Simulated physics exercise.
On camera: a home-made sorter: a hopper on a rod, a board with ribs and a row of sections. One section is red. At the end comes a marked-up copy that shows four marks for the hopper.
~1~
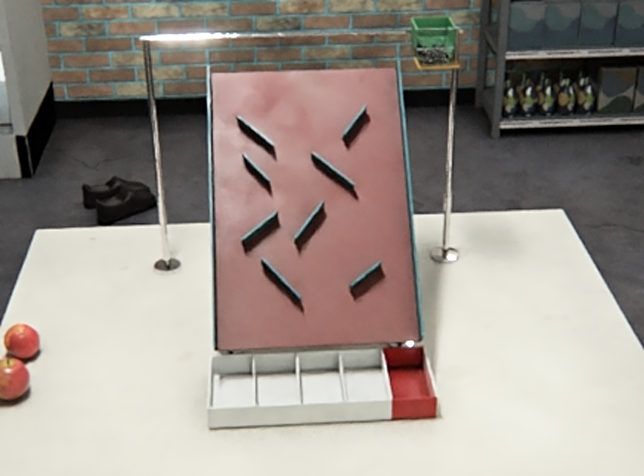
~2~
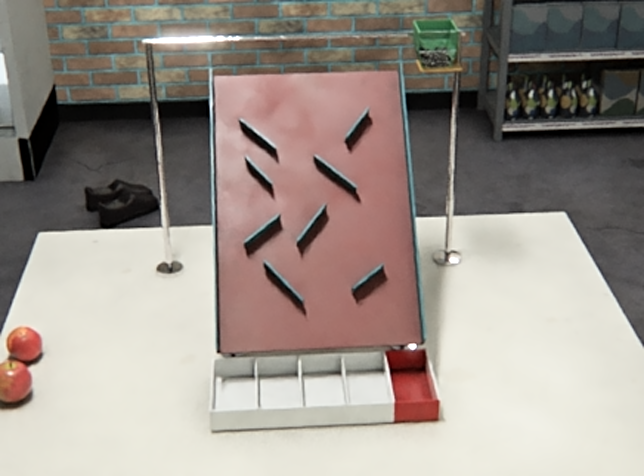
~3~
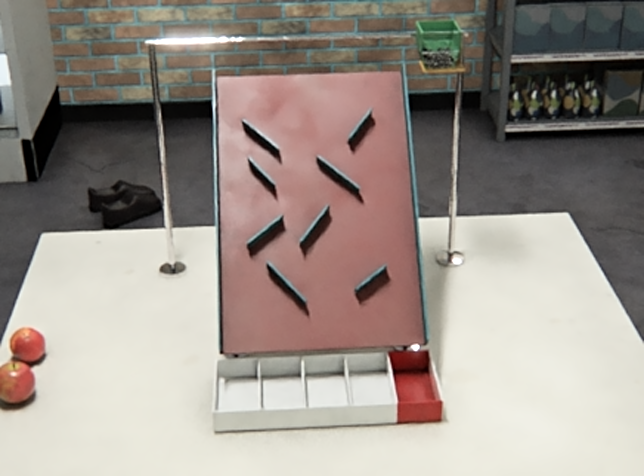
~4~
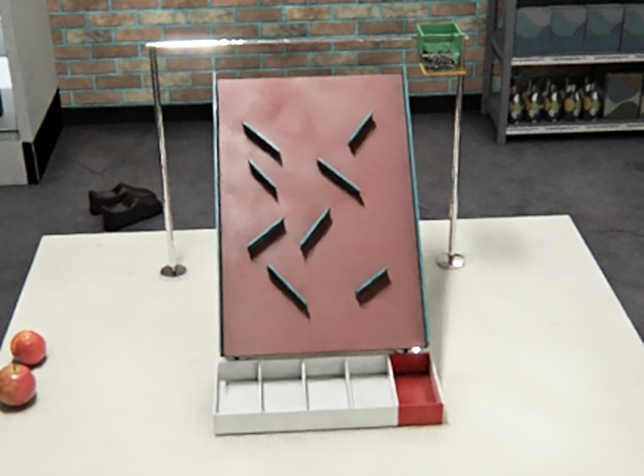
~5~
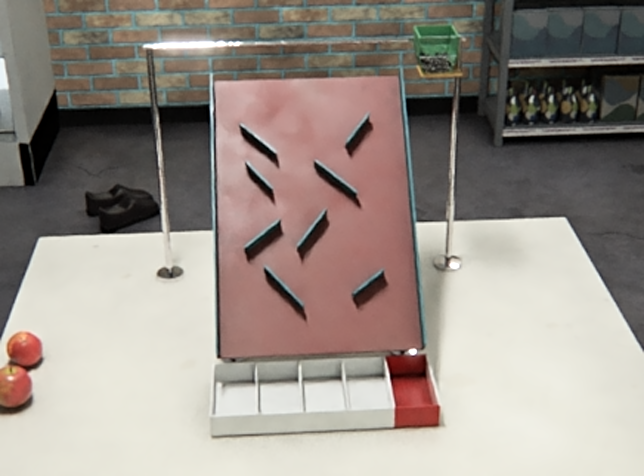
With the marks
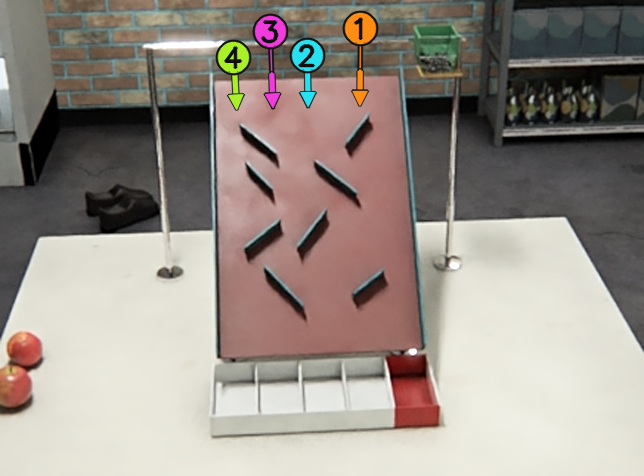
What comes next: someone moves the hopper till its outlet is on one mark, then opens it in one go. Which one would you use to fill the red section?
I would pick mark 1.
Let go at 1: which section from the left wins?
It is the fifth one.
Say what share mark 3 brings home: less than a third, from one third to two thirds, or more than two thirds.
It is less than a third.
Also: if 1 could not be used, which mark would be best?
It is 2.
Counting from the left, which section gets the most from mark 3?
The third.
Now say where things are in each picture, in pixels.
Hopper (432, 53), black beans, door shut, in the first frame.
Ribs (240, 118) to (276, 147), (346, 137) to (369, 107), (245, 156) to (272, 183), in the second frame.
Ribs (317, 155) to (360, 188), (248, 243) to (283, 215), (300, 241) to (328, 205), in the third frame.
Ribs (268, 264) to (307, 303), (357, 291) to (388, 267), in the fourth frame.
Red section (417, 415), number 5 of 5 from the left, in the fifth frame.
On the marked copy, mark 1 meets the board at (359, 100); mark 2 meets the board at (308, 101); mark 3 meets the board at (272, 102); mark 4 meets the board at (236, 104).
With 1, roughly half in the red section, roughly a quarter in other sections, about a tenth held on the board, about a tenth outside the box.
With 2, roughly a quarter in the red section, roughly two thirds in other sections, about a tenth held on the board.
With 3, just a few in the red section, almost all in other sections, just a few held on the board.
With 4, just a few in the red section, the larger part in other sections, about a tenth held on the board, about a tenth outside the box.
